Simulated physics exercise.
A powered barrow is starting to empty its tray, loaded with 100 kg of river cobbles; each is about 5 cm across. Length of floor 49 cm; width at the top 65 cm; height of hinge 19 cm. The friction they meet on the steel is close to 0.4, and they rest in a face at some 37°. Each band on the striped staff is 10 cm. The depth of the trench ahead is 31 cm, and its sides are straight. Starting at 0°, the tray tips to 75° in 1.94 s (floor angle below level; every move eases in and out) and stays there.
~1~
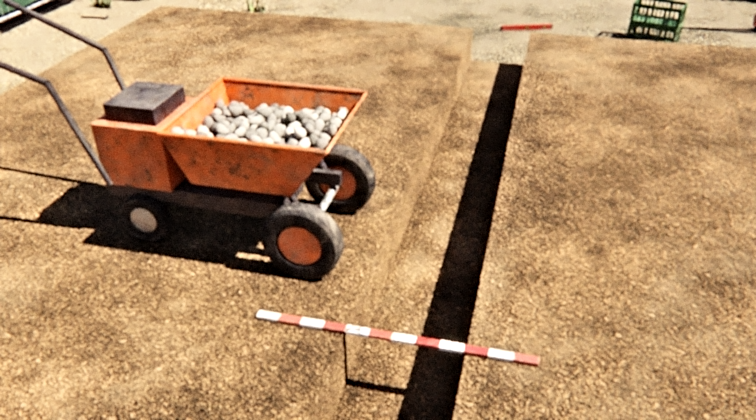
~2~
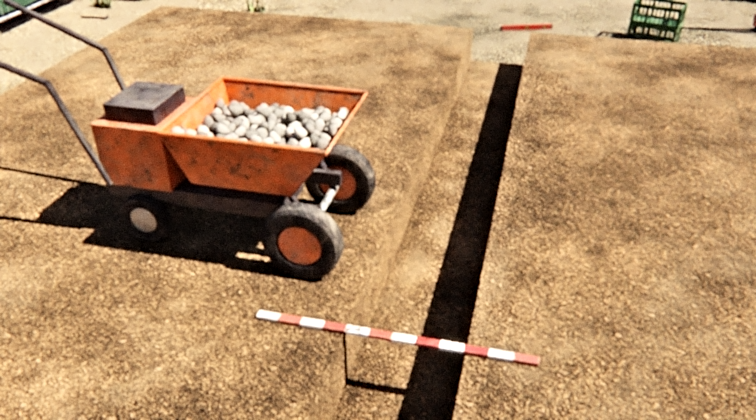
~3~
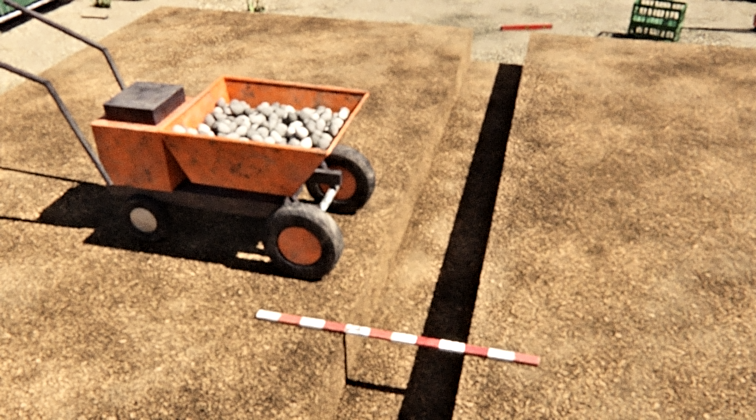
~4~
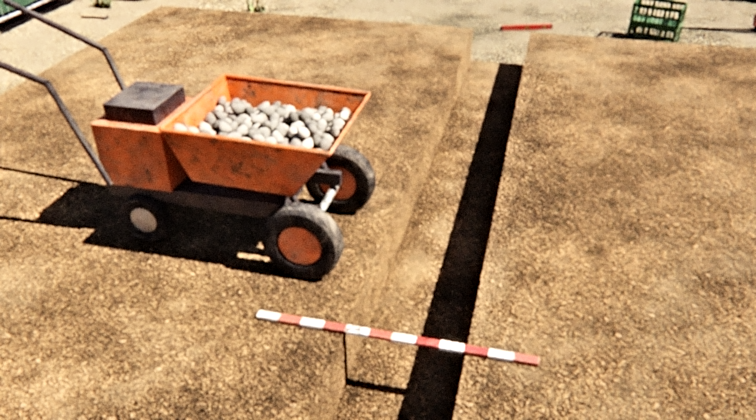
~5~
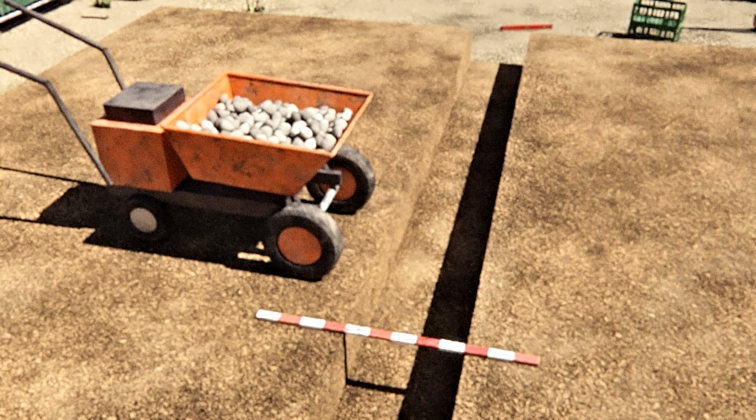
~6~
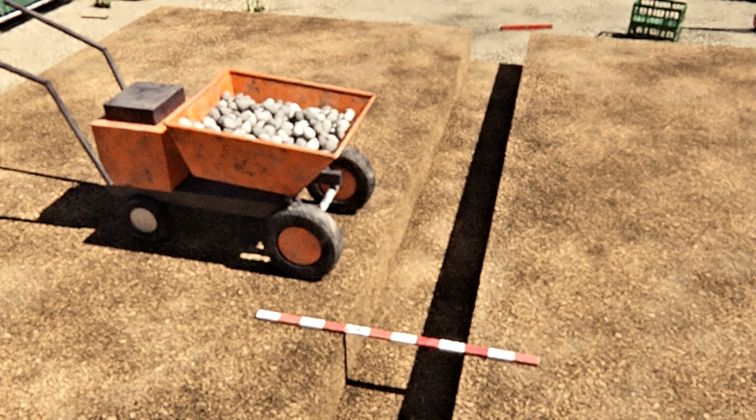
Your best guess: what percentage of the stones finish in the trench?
My guess is about 96 per cent.
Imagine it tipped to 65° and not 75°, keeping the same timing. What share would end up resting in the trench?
Roughly 90 percent.
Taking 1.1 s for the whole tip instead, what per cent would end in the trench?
That works out at about 85 in a hundred.
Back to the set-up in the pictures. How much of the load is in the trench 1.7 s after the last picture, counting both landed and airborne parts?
Roughly 60 percent of the load.
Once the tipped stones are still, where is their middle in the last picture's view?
I'd point to around (449, 298).
Then, 1.2 s after the last picture the floor is at 64°, 98 % in the tray, 2 % in the trench; the foremost stones are at (438, 226).
Then, 1.7 s after the last picture the floor is at 75°, 37 % in the tray, 60 % in the trench, 3 % past the trench; the foremost stones are at (528, 282).
Then, 2.1 s after the last picture the floor is at 75°, 12 % in the tray, 84 % in the trench, 4 % past the trench; the foremost stones are at (567, 273).
Then, 4.0 s after the last picture the floor is at 75°, 0 % in the tray, 96 % in the trench, 4 % past the trench; the foremost stones are at (578, 275).
